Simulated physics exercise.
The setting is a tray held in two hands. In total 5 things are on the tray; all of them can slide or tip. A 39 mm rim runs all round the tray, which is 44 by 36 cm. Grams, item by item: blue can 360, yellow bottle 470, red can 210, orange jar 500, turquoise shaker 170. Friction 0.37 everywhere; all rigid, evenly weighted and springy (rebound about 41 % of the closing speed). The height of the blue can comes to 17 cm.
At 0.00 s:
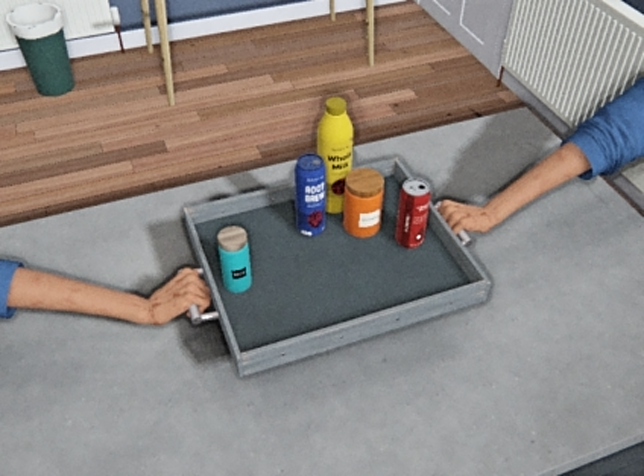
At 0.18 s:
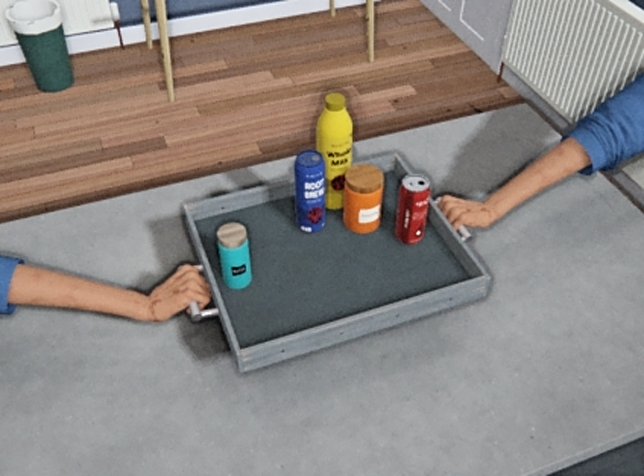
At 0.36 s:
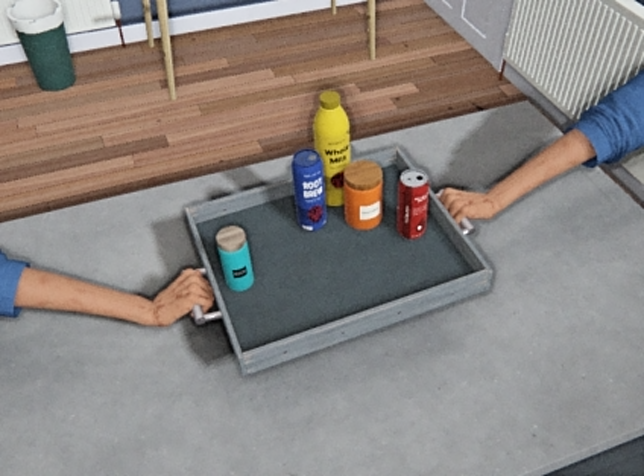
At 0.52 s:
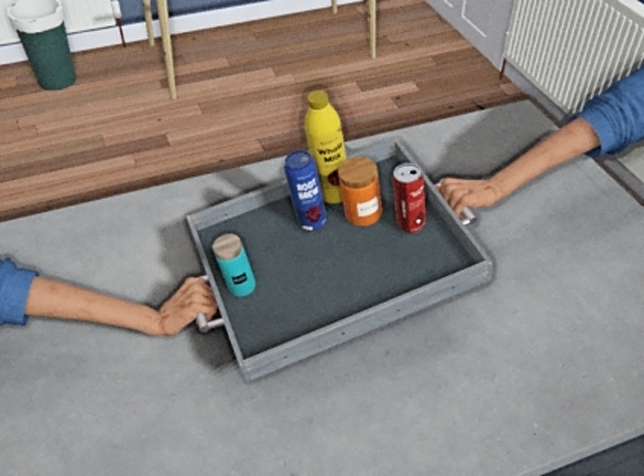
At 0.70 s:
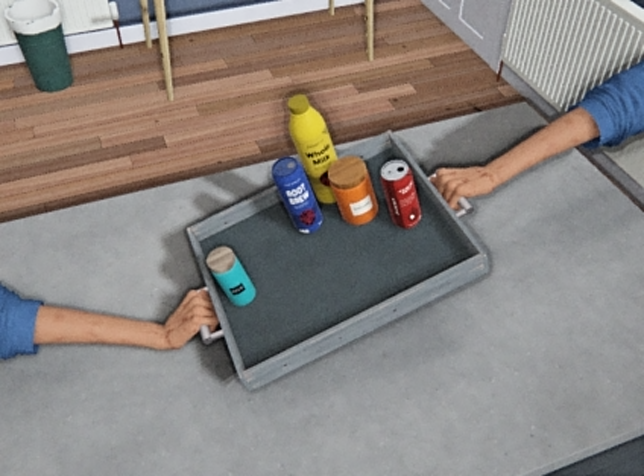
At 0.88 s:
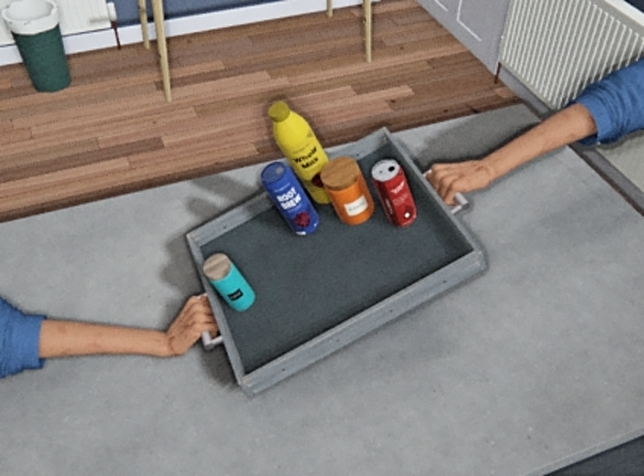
On a grey counter in a room with a wooden floor, two hands hold a level tray carrying a yellow bottle, blue and red cans, an orange jar and a turquoise shaker. The hands then tilt the tray steadily, its left edge lowering, and the items lean left along with it.
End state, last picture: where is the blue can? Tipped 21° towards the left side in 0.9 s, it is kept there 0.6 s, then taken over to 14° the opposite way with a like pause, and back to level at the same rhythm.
Roughly (250, 233).
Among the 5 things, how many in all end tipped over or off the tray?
I count 2.
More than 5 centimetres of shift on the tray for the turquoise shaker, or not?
Outcome for the turquoise shaker: In place.
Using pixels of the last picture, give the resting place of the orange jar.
It ends up at about (318, 210).
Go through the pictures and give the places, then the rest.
In the first frame, tray level; blue can (311, 197); yellow bottle (335, 156).
In the second frame, tray level; orange jar (363, 199); turquoise shaker (235, 257).
In the third frame, tilt 4°, left edge down; yellow bottle (333, 149); red can (412, 206).
In the fourth frame, tilt 9°, left edge down; orange jar (361, 192); turquoise shaker (235, 266).
In the fifth frame, tilt 16°, left edge down; yellow bottle (315, 150); red can (401, 196).
In the sixth frame, tilt 20°, left edge down; blue can (291, 200); orange jar (348, 191).
By 1.18 s, tilt 21°, left edge down; blue can rocked 62° off its seat near (254, 231); yellow bottle rocked 73° off its seat; red can 2 cm from its spot.
By 1.58 s, tilt 21°, left edge down; blue can on its side near (251, 266); yellow bottle on its side; red can 5 cm from its spot.
By 2.58 s, tilt 14°, right edge down; blue can on its side near (255, 231); yellow bottle on its side; orange jar 9 cm from its spot.
When it is over (4.5 s), lying over on the tray, blue can and yellow bottle; not toppled but over 5 cm from the start, red can and orange jar; turquoise shaker within 5 cm of the start. End places, in pixels of the last picture, blue can near (250, 233).
